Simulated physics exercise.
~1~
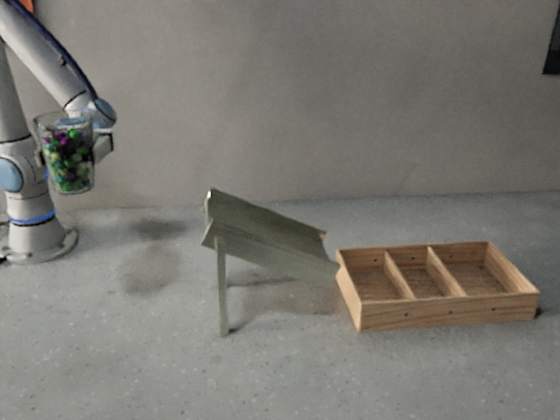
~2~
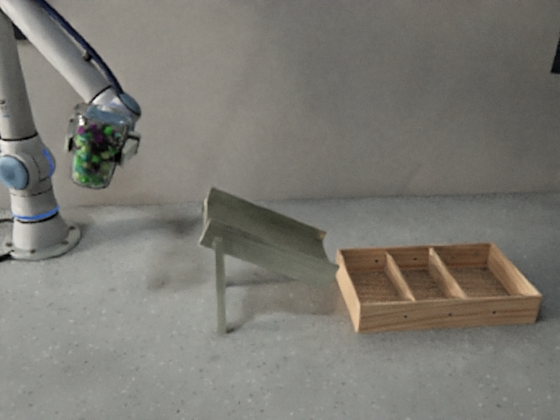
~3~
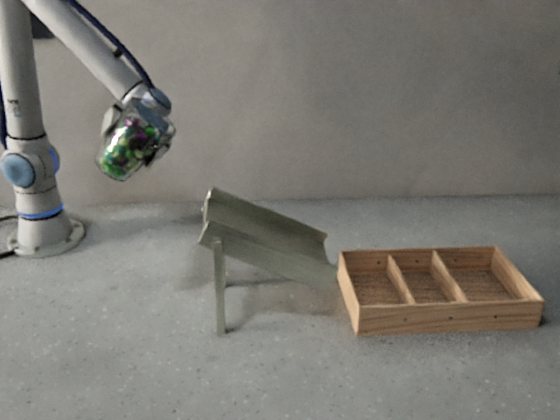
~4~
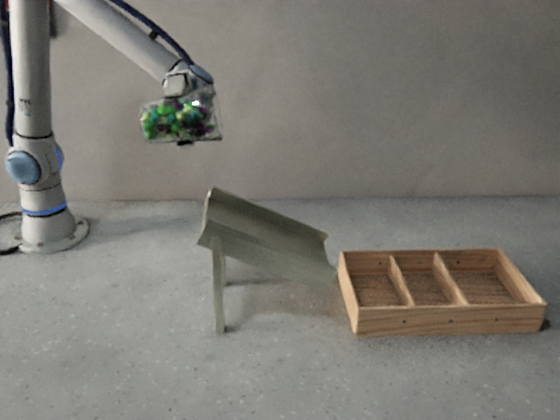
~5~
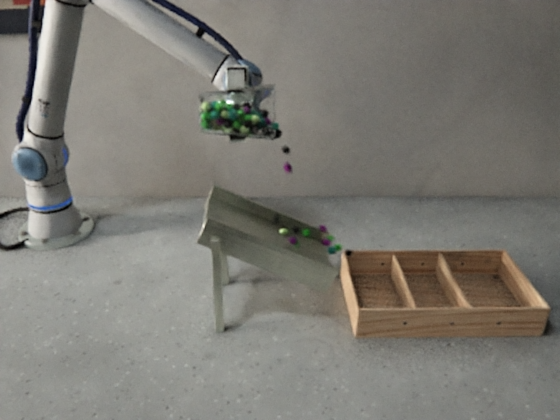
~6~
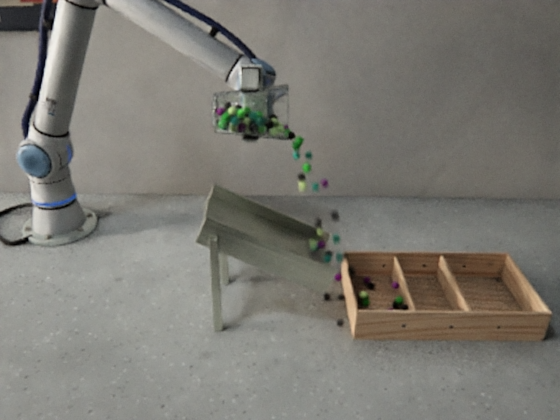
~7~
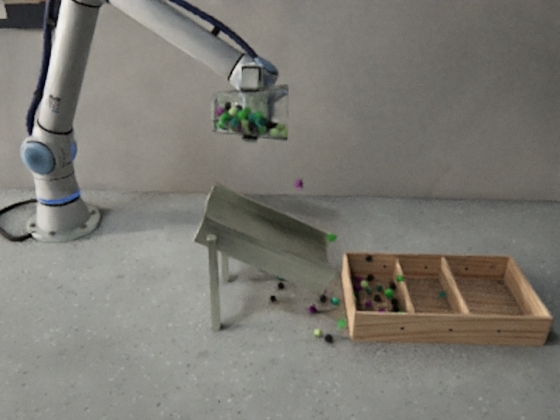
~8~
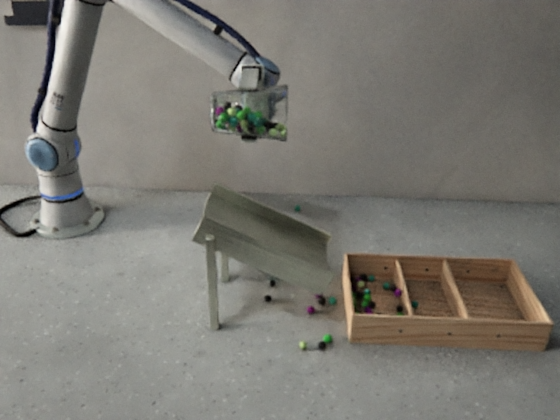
A robot arm tips a cup of colourful balls over a chute, spilling some beside the wooden box.
